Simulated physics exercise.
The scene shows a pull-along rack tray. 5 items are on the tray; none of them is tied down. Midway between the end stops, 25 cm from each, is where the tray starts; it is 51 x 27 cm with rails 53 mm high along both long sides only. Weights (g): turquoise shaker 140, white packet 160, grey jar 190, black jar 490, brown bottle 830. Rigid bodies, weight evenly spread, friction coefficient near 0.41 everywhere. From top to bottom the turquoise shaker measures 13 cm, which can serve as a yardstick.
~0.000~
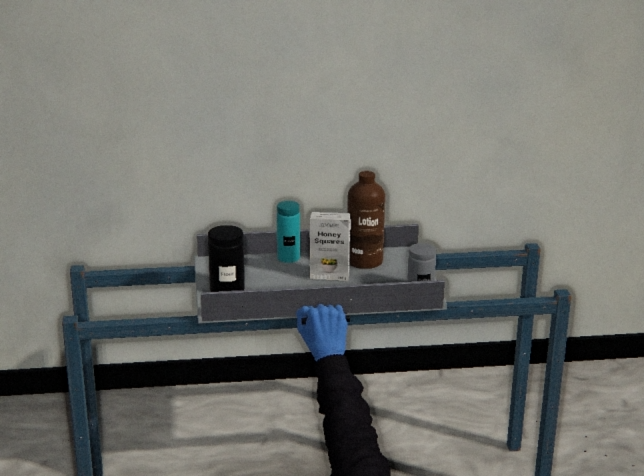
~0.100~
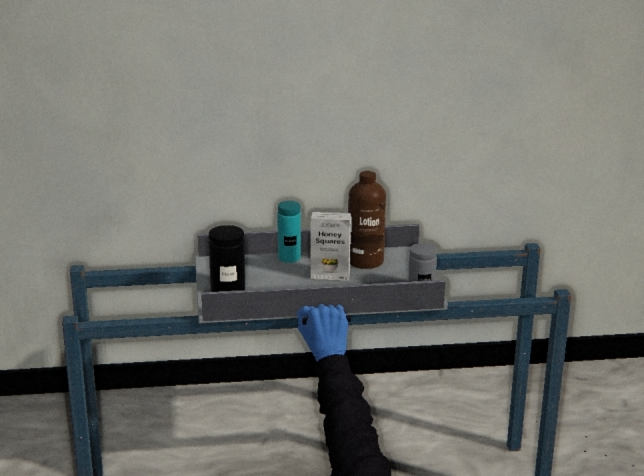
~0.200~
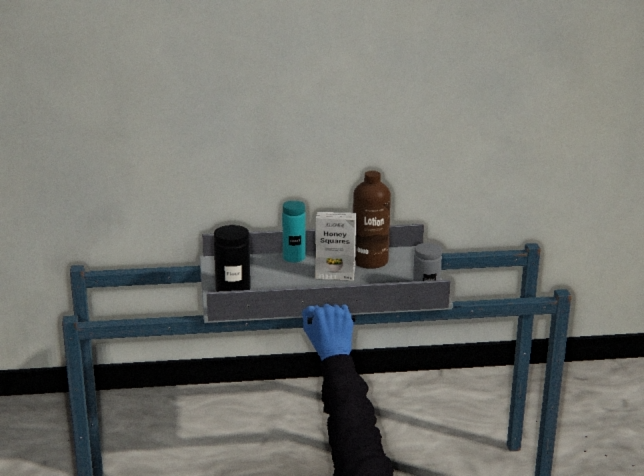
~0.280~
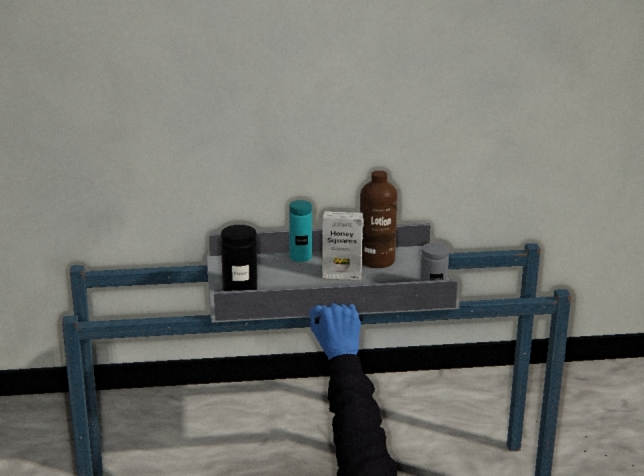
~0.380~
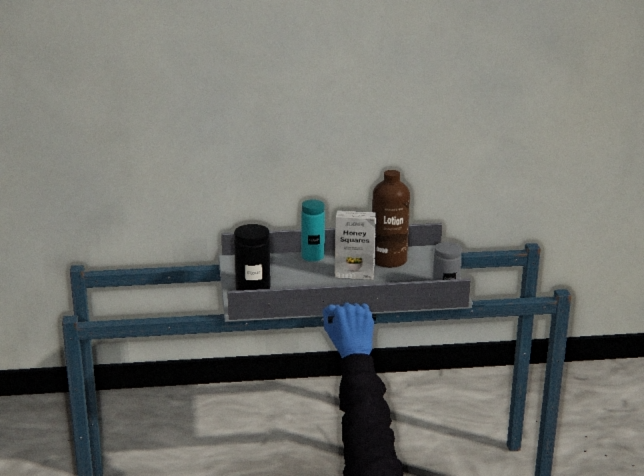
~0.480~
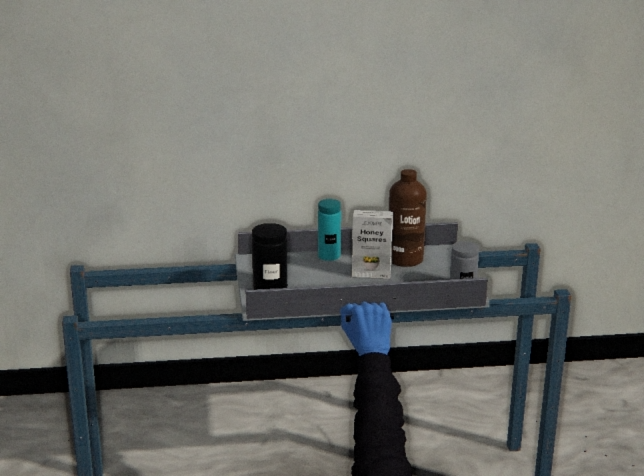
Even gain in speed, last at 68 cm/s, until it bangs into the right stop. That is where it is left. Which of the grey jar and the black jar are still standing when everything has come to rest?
At the end, the grey jar comes down. The black jar weathers it standing.
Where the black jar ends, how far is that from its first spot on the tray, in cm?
Around 5 centimetres.
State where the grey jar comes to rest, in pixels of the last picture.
At about (571, 458).
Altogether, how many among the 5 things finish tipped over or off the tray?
My answer is 2.
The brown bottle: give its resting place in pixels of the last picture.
Near (497, 212).
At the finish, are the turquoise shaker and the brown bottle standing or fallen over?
In the last frame the turquoise shaker does not stay up and the brown bottle remains up.
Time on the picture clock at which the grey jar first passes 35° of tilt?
Near 1.0 s.
After 0.88 s, tray moved 25 cm right; grey jar now off the tray; black jar slid 5 cm near (363, 254); turquoise shaker leaning 9°.
After 1.08 s, tray moved 25 cm right; black jar slid 5 cm near (365, 254); turquoise shaker leaning 23°; white packet slid 5 cm.
After 1.38 s, tray moved 25 cm right; black jar slid 5 cm near (364, 254); turquoise shaker leaning 72°; brown bottle slid 5 cm.
At rest (1.9 s), off the tray and tipped over, grey jar; tipped over on the tray, turquoise shaker; the other 3 in place, give or take 5 cm. In the last view, grey jar near (571, 458), black jar near (364, 254).
